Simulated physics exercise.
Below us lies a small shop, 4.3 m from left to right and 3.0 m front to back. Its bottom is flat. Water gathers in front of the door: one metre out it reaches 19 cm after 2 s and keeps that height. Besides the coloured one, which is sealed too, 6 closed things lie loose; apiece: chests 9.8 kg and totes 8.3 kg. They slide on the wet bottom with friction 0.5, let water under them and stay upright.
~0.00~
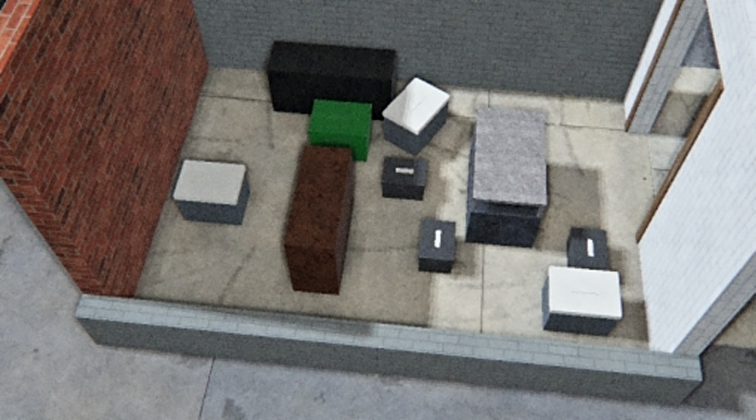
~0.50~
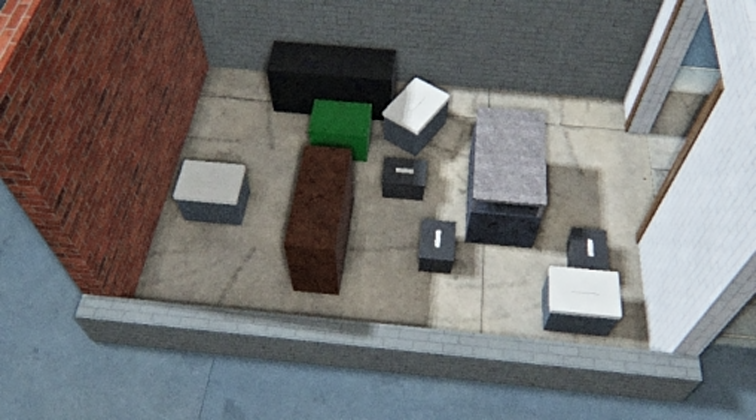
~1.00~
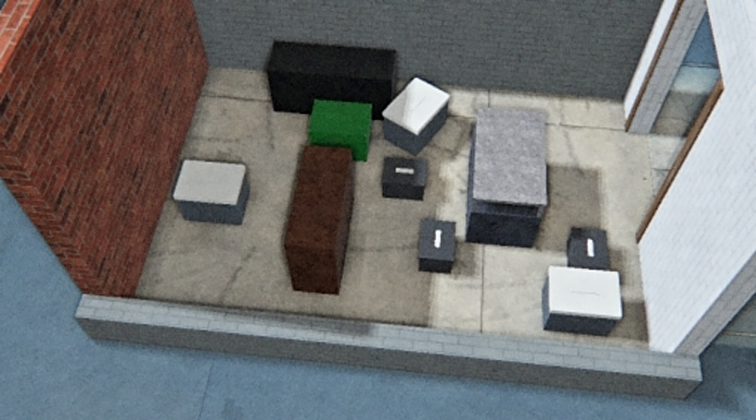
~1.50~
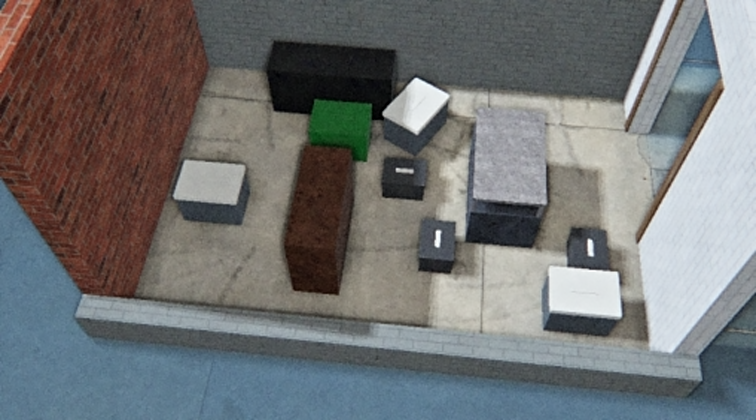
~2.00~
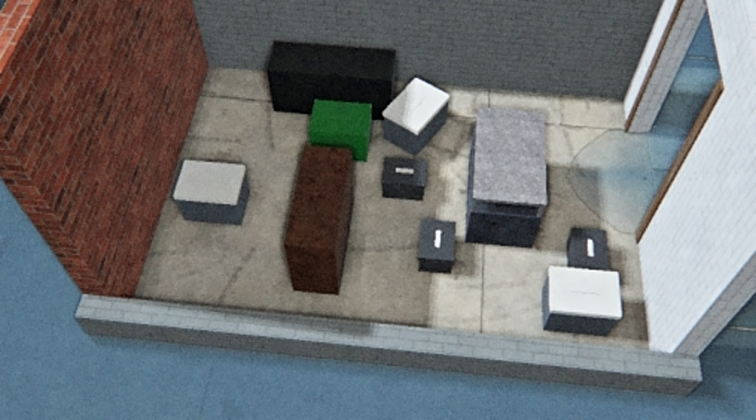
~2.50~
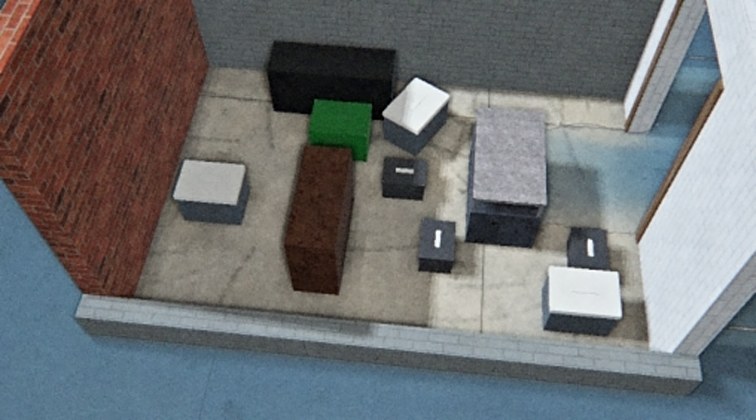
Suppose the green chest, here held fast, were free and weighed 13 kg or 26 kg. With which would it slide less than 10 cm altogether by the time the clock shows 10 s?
Verdict: Only the higher weight holds it.
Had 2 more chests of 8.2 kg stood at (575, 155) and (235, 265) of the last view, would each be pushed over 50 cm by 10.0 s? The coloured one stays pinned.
In turn: Past it, less.
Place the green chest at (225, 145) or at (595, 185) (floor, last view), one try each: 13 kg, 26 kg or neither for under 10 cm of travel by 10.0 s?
In turn: It takes the larger; neither is enough.
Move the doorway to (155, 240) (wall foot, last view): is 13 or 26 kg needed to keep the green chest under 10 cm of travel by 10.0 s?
Then neither weight holds it.
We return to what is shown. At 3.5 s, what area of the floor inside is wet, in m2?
Roughly 3.5 m2.
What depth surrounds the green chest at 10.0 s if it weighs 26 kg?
Roughly 7 cm.
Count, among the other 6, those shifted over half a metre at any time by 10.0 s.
5 of them.
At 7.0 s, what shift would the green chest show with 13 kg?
About 10 cm.
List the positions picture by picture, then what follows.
The green chest at (340, 117) rests on the ground; 0.0 m2 under water; 0 of 7 have shifted, in the first frame.
The green chest at (340, 117) rests on the ground; water covers 0.0 m2; 0 of 7 have shifted, in the second frame.
The green chest at (340, 117) rests on the ground; 0.0 m2 under water; 0 of 7 have shifted, in the third frame.
The green chest at (340, 117), on the bottom; water covers 0.0 m2; 0 of 7 have shifted, in the fourth frame.
The green chest at (340, 117) rests on the ground; 0.5 m2 under water; 0 of 7 have shifted, in the fifth frame.
The green chest at (340, 117), on the bottom; water covers 1.2 m2; 0 of 7 have shifted, in the sixth frame.
After 3.5 s the green chest would be 0 cm from its start with 13 kg and 0 cm from its start with 26 kg; 0 cm of water round it then.
After 4.5 s the green chest would be 0 cm from its start with 13 kg and 0 cm from its start with 26 kg; 2 cm of water round it then.
After 7.0 s the green chest would be 15 cm from its start with 13 kg and 0 cm from its start with 26 kg; 5 cm of water round it then.
After 10.0 s the green chest would be 27 cm from its start with 13 kg and 0 cm from its start with 26 kg; 7 cm of water round it then.
